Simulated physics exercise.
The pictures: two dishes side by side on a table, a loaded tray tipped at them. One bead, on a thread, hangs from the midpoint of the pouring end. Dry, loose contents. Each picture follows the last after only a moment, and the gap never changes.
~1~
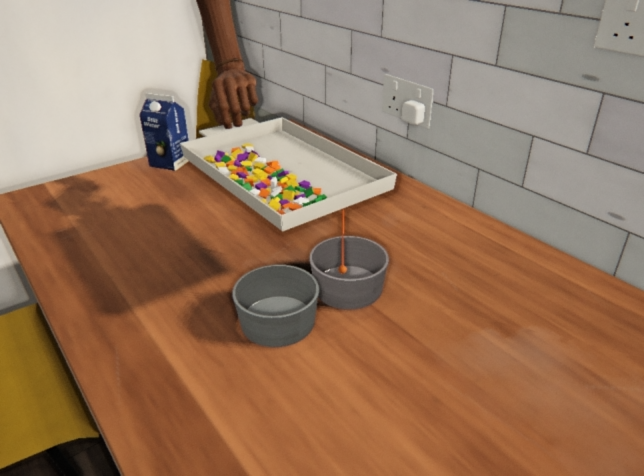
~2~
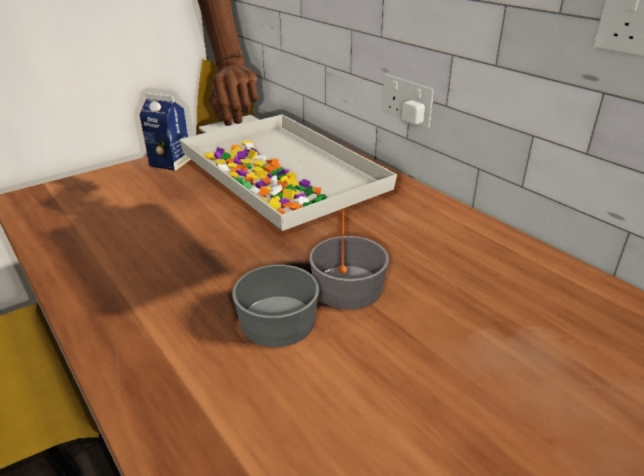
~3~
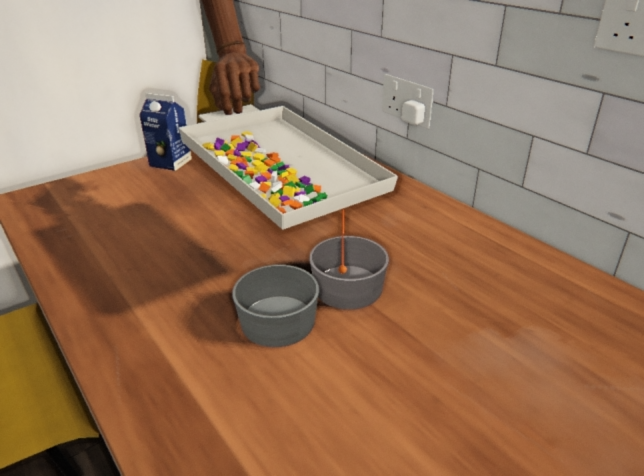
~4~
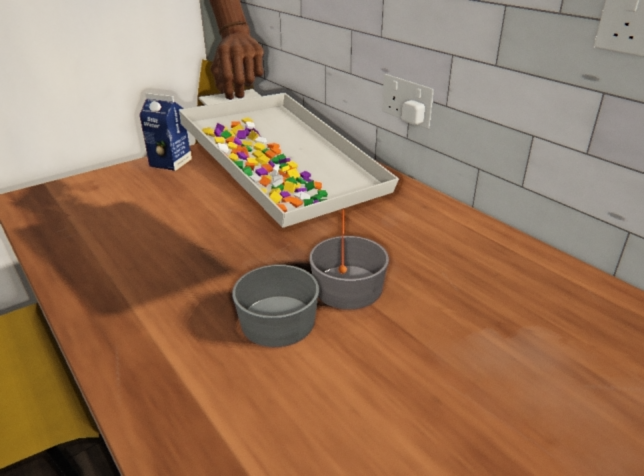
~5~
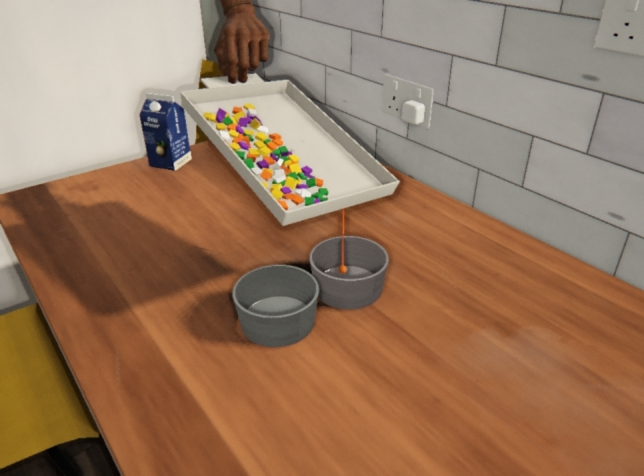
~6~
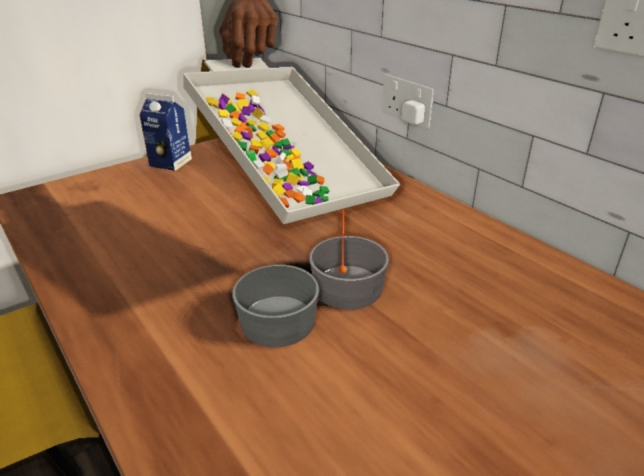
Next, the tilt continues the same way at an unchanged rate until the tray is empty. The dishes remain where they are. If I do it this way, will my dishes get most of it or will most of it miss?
The greater share ends up outside the dishes.
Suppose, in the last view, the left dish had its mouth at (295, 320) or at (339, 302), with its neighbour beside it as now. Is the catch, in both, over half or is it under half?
Taking the places in turn, it's past half and then past half.
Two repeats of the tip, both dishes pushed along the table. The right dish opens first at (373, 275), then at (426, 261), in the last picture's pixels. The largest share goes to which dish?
The right-hand one the first time, the left-hand one the second.
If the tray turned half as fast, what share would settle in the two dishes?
Roughly 10%.
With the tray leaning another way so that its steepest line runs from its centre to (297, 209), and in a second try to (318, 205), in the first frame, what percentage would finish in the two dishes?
The first try would leave around 40 per cent there, the second around 0 per cent.
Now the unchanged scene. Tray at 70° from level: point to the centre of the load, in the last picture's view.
(355, 192).
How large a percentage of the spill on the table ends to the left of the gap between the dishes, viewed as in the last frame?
0 in a hundred, roughly.
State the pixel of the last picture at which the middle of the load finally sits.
At about (402, 319), give or take.
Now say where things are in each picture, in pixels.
Corners of the pouring end at (282, 215) and (394, 174), level; middle of the load at (260, 178), mosaic tiles; left dish at (300, 324); right dish at (374, 288); bead on its thread at (342, 270), in the first frame.
Corners of the pouring end at (282, 214) and (394, 174), level; middle of the load at (260, 176), in the second frame.
Corners of the pouring end at (283, 213) and (395, 176), tipped barely, lowest at the right corner; middle of the load at (260, 170), in the third frame.
Corners of the pouring end at (285, 212) and (396, 178), tipped a little, lowest at the right corner; middle of the load at (261, 162), in the fourth frame.
Corners of the pouring end at (287, 211) and (397, 181), tipped clearly, lowest at the right corner; middle of the load at (262, 153), in the fifth frame.
Corners of the pouring end at (289, 210) and (398, 183), tipped clearly, lowest at the right corner; middle of the load at (265, 145); left dish at (300, 324); right dish at (374, 288), in the sixth frame.
Soon, tray tipped steeply; nearly all on the tray; a small part in the air.
A while on, tray tipped past a quarter turn; about half on the tray; a stray few in the right dish; about a third outside both; a small part in the air.
Towards the end, tray tipped past a quarter turn; a small part in the right dish; nearly all outside both.
Finally, tray tipped past a quarter turn; none in the left dish; a small part in the right dish; nearly all outside both.
